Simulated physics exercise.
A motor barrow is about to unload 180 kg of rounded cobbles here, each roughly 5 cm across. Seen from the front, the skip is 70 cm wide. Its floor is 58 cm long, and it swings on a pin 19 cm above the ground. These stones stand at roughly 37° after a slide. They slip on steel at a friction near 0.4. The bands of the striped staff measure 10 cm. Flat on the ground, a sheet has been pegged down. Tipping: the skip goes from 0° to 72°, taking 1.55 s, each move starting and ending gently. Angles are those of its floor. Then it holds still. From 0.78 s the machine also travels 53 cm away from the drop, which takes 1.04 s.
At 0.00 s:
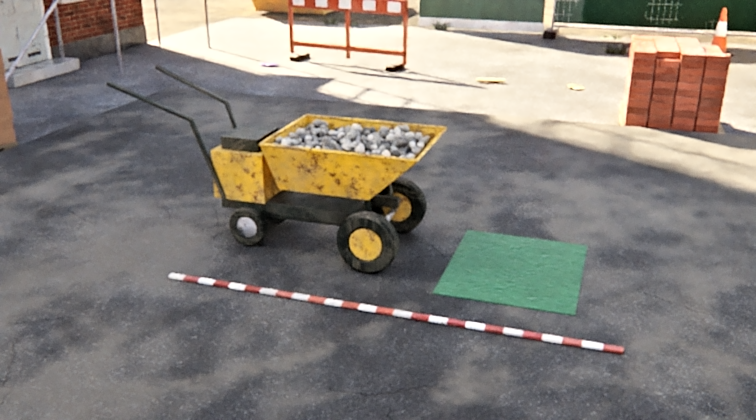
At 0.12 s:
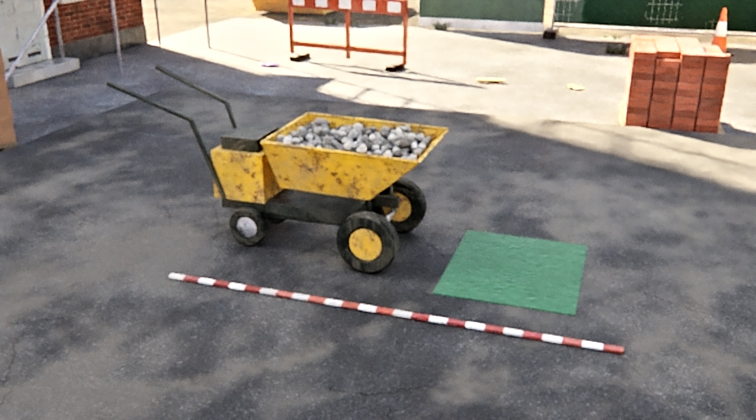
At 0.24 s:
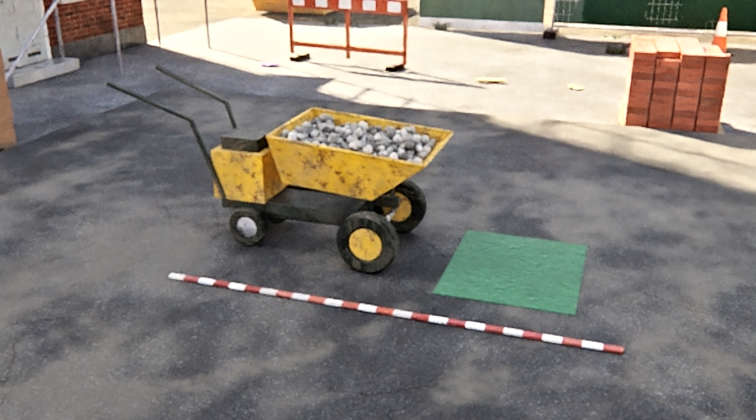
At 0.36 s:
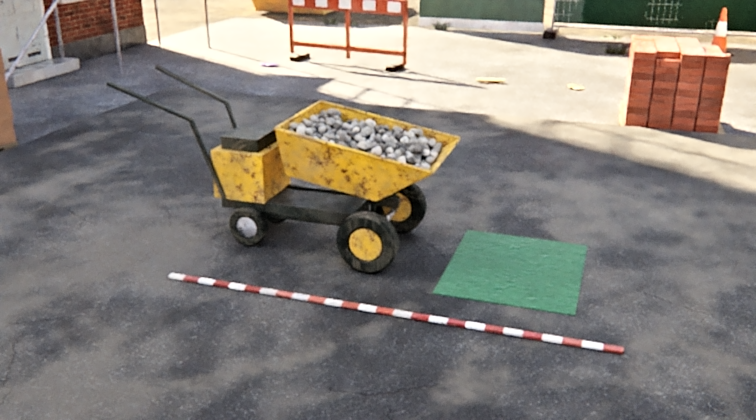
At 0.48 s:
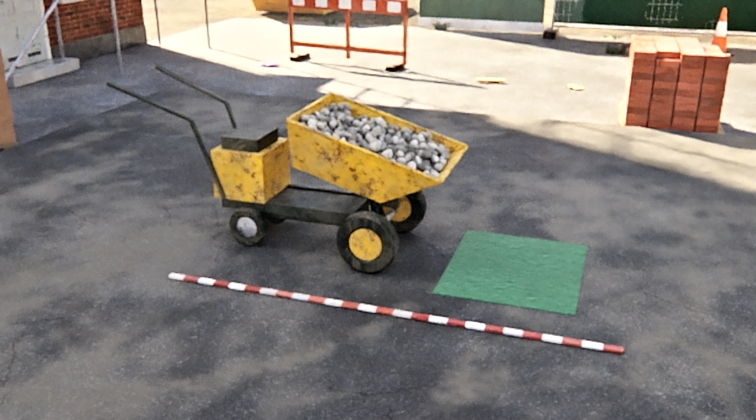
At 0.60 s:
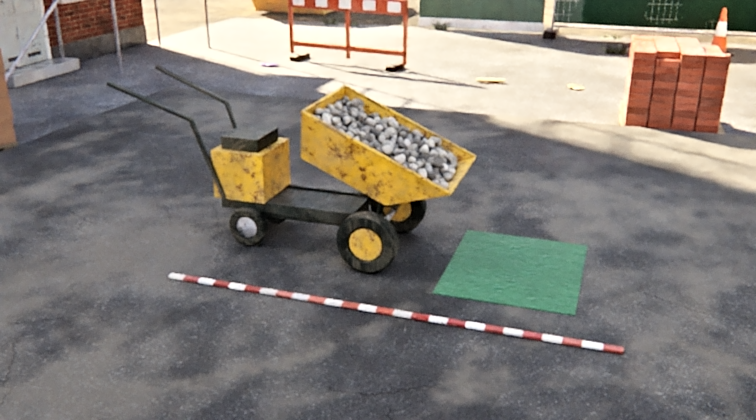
A yellow motor barrow with a skip full of grey rounded cobbles stands on dark, shadow-dappled tarmac in a sunlit yard, seen from slightly above and from its side. A green sheet lies flat to its right, a red-and-white striped staff in front, with an orange-and-white barrier and stacked red bricks behind. The skip tilts steadily toward the right, its rear rising and the cobbles shifting forward.
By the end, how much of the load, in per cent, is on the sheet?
45 %.
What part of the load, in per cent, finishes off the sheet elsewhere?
About 10 per cent.
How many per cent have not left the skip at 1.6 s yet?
It holds some 25 per cent.
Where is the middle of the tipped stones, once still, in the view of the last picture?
Look at roughly (465, 255).
After 1.2 s the floor is at 61°; 89 % in the skip, 11 % on the sheet; the foremost stones are at (492, 261).
After 1.6 s the floor is at 72°; 23 % in the skip, 26 % short of the sheet, 44 % on the sheet, 6 % off the sheet elsewhere; the foremost stones are at (576, 282).
After 2.3 s the floor is at 72°; 17 % in the skip, 32 % short of the sheet, 43 % on the sheet, 8 % off the sheet elsewhere; the foremost stones are at (619, 280).
After 4.2 s the floor is at 72°; 17 % in the skip, 32 % short of the sheet, 43 % on the sheet, 8 % off the sheet elsewhere; the foremost stones are at (619, 280).
